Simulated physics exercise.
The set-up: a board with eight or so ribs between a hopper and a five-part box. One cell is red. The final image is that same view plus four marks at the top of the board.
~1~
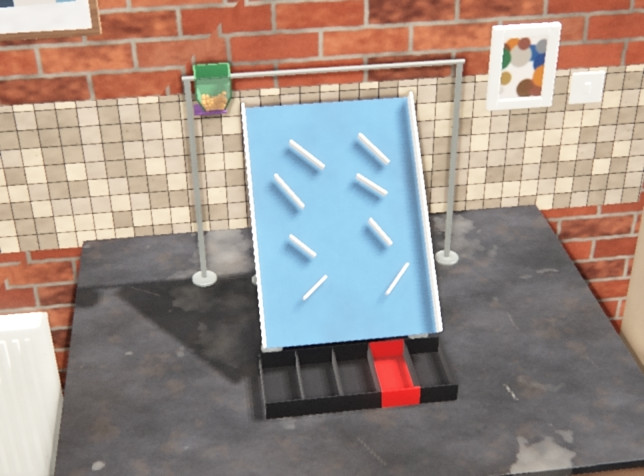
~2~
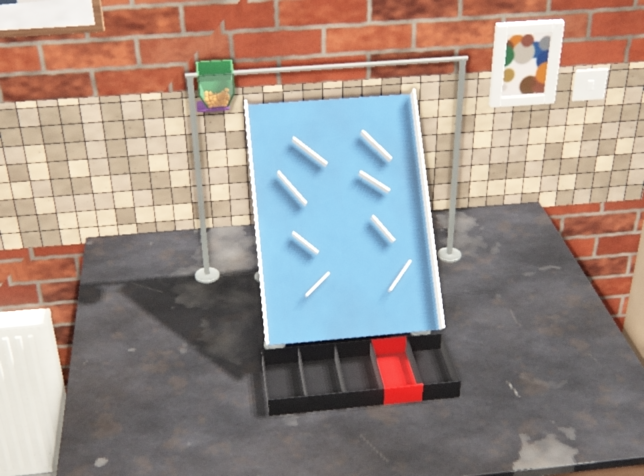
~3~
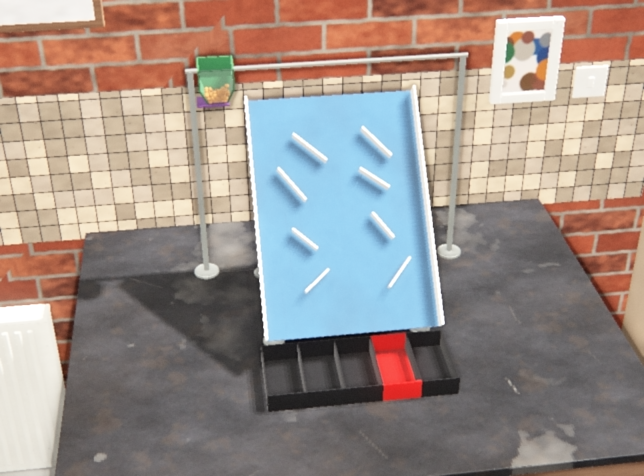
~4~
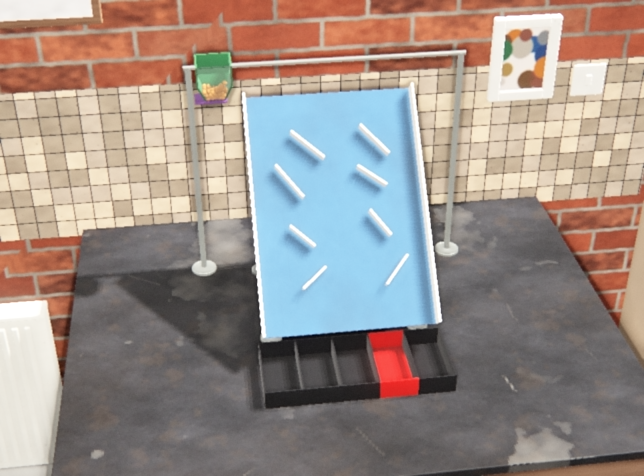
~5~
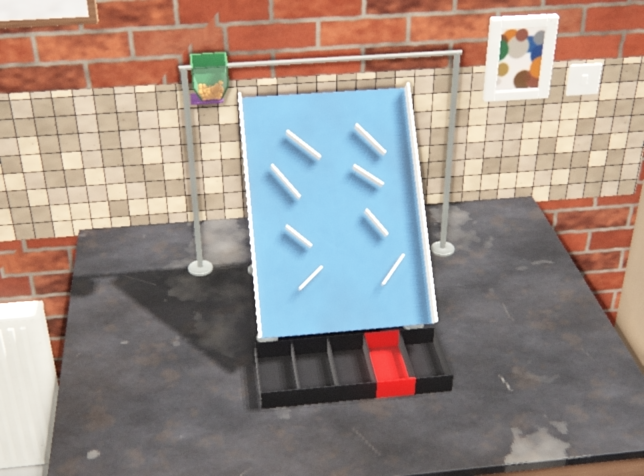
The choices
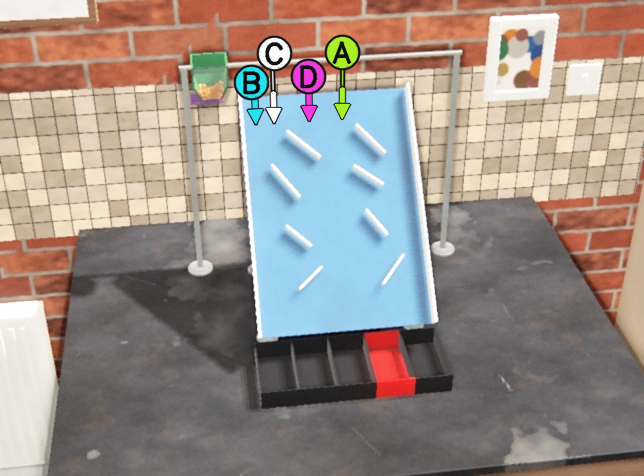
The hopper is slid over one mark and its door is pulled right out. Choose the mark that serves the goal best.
It is D.
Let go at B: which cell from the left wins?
It is the first one.
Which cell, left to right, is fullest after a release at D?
The fourth.
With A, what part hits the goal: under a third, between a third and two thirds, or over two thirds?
Mark A gives under a third.
On the marked copy, mark A meets the board at (342, 113); mark B meets the board at (255, 118); mark C meets the board at (274, 117); mark D meets the board at (309, 115).
If A is chosen, none in the red cell, about half in other cells, about half outside the box.
If B is chosen, a stray few in the red cell, about two thirds in other cells, about a quarter outside the box.
If C is chosen, a small part in the red cell, about a third in other cells, about half outside the box.
If D is chosen, about a third in the red cell, about a quarter in other cells, about half outside the box.
